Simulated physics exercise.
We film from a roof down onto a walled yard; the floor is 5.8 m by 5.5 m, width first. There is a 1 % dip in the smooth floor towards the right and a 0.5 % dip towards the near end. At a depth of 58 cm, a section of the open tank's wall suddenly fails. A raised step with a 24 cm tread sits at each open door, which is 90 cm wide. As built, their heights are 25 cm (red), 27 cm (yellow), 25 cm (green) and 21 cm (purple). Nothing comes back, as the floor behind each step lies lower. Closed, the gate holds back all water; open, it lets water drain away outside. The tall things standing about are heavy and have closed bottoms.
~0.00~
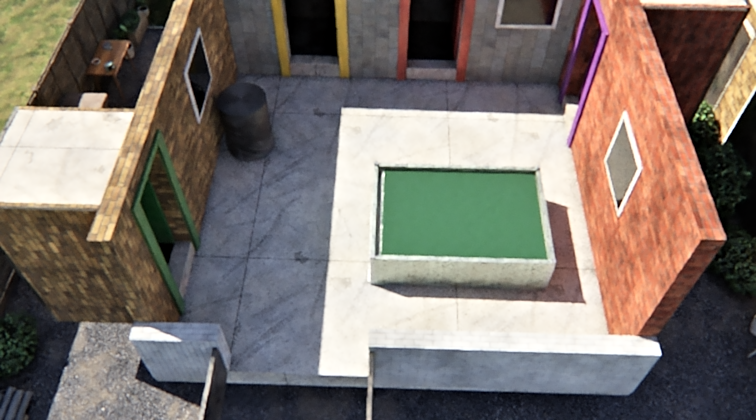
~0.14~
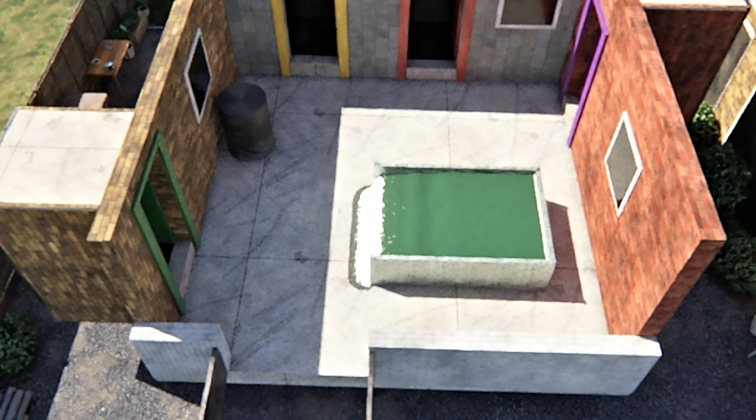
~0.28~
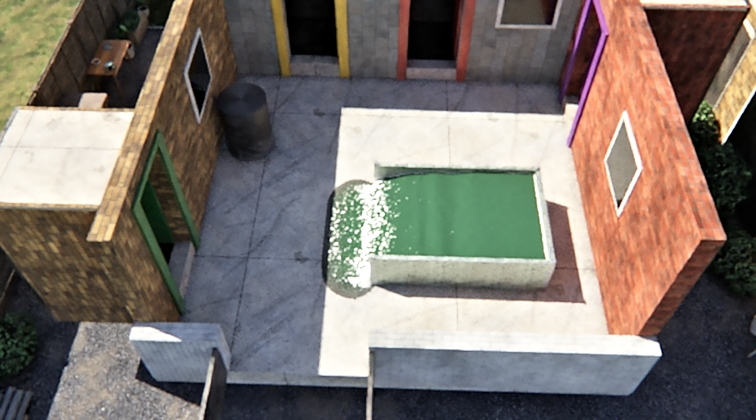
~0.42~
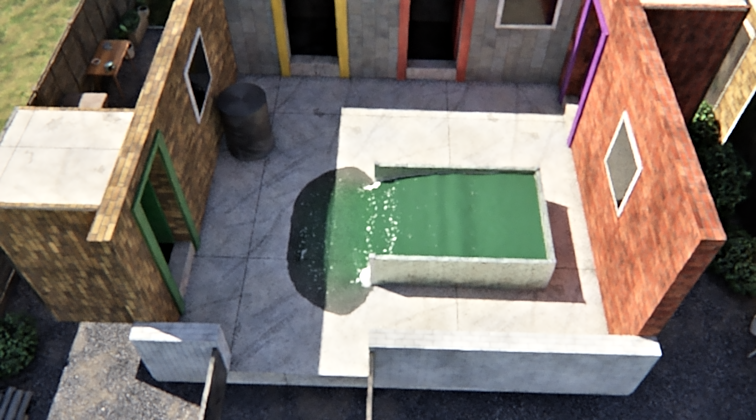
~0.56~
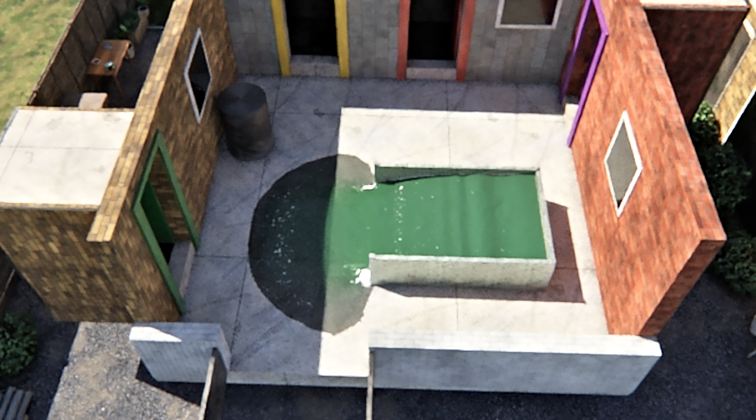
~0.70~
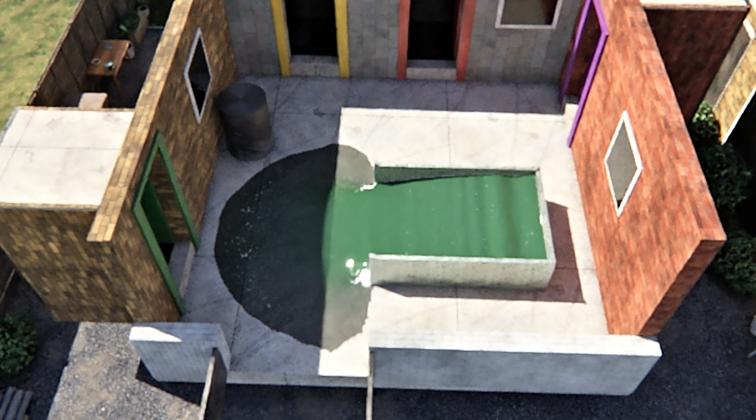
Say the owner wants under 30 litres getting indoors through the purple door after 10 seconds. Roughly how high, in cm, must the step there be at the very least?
At the very least some 7 cm.
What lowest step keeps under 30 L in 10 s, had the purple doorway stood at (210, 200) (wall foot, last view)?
Something near 23 cm.
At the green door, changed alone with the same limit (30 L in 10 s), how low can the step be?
At the green door you'd want roughly 21 cm.
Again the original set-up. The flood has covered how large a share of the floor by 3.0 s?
Roughly 40 percent of the floor is wet.
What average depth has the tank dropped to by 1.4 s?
I'd put it at some 35 centimetres on average.
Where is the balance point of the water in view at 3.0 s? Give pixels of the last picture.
Centre of the water: Approx. (315, 230) px.
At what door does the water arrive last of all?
The answer is the purple door.
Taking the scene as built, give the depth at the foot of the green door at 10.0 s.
The depth there is around 3.0 cm.
After 1.4 s water covers 30 % of the floor, deepest (29 cm) near (199, 239); it has not reached the purple door.
After 3.0 s water covers 40 % of the floor, deepest (30 cm) near (172, 352); it has not reached the purple door.
After 10.0 s water covers 95 % of the floor, deepest (14 cm) near (599, 295); 10 cm at the purple door, 0 litres in over its 21 cm step.
At the purple door as built, the water arrived by 5.8 s and peaked near 12 cm at 8.0 s.
With a step of 6 cm, 42 litres would have come in within the 10 s; with 8 cm, 19 litres. So under 30 litres takes about 7 cm.
